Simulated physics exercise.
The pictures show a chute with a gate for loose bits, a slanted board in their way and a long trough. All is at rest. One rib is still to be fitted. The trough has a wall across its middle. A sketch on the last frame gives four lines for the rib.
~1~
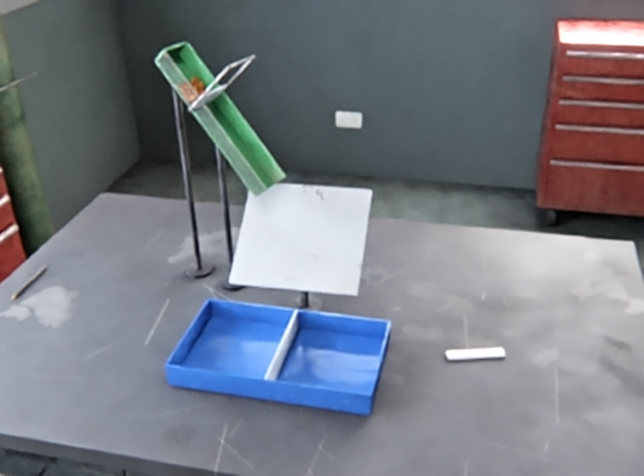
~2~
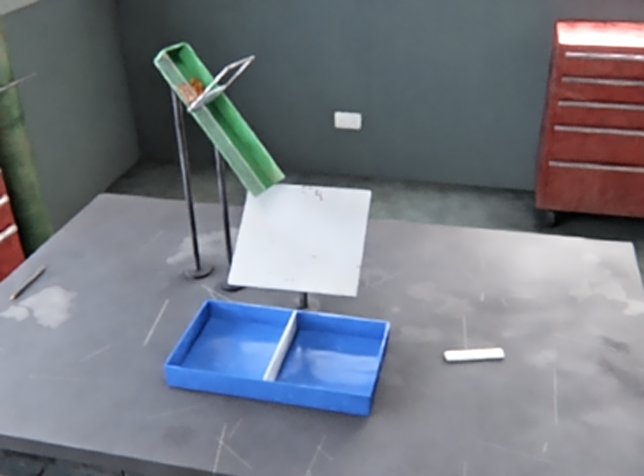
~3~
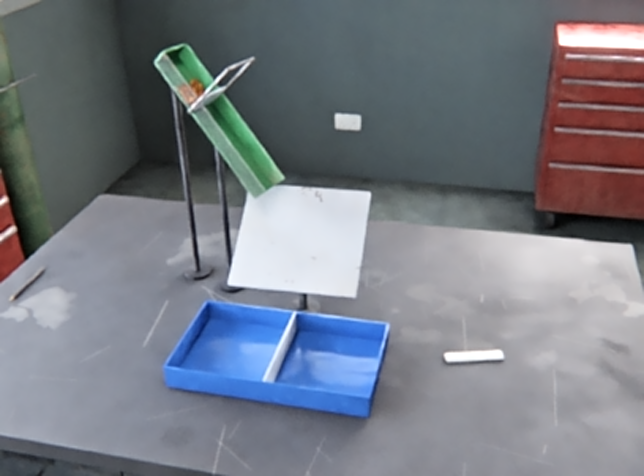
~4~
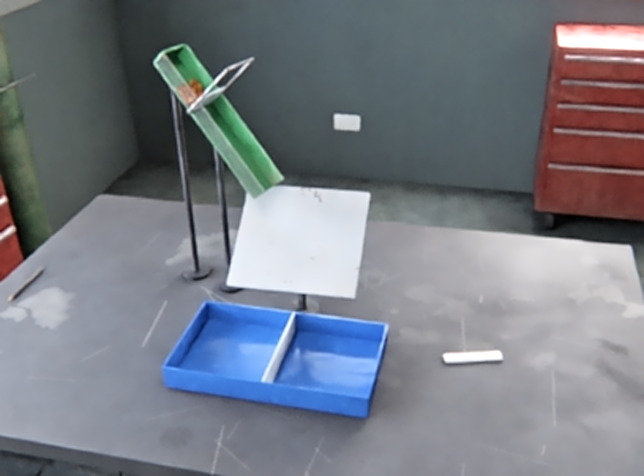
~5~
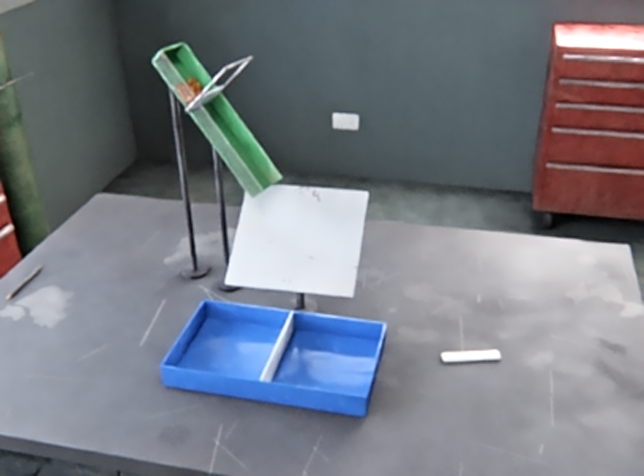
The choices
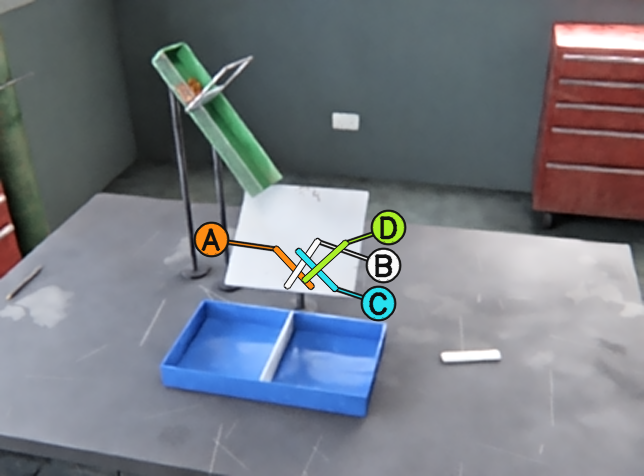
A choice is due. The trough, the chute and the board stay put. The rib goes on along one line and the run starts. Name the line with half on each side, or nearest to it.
D works best here.
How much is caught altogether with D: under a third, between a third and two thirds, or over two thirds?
It is over two thirds.
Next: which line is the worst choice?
A.
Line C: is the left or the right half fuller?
Right.
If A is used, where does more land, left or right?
Right.
On the marked copy, line A from (276, 249) to (310, 286); line B from (317, 241) to (287, 285); line C from (298, 251) to (334, 288); line D from (345, 243) to (305, 280).
Choosing A, of what is caught, none at all in the left half, the whole lot in the right.
Choosing B, of what is caught, the bulk in the left half, a small share in the right.
Choosing C, of what is caught, a small share in the left half, the bulk in the right.
Choosing D, of what is caught, close to half in the left half, close to half in the right.
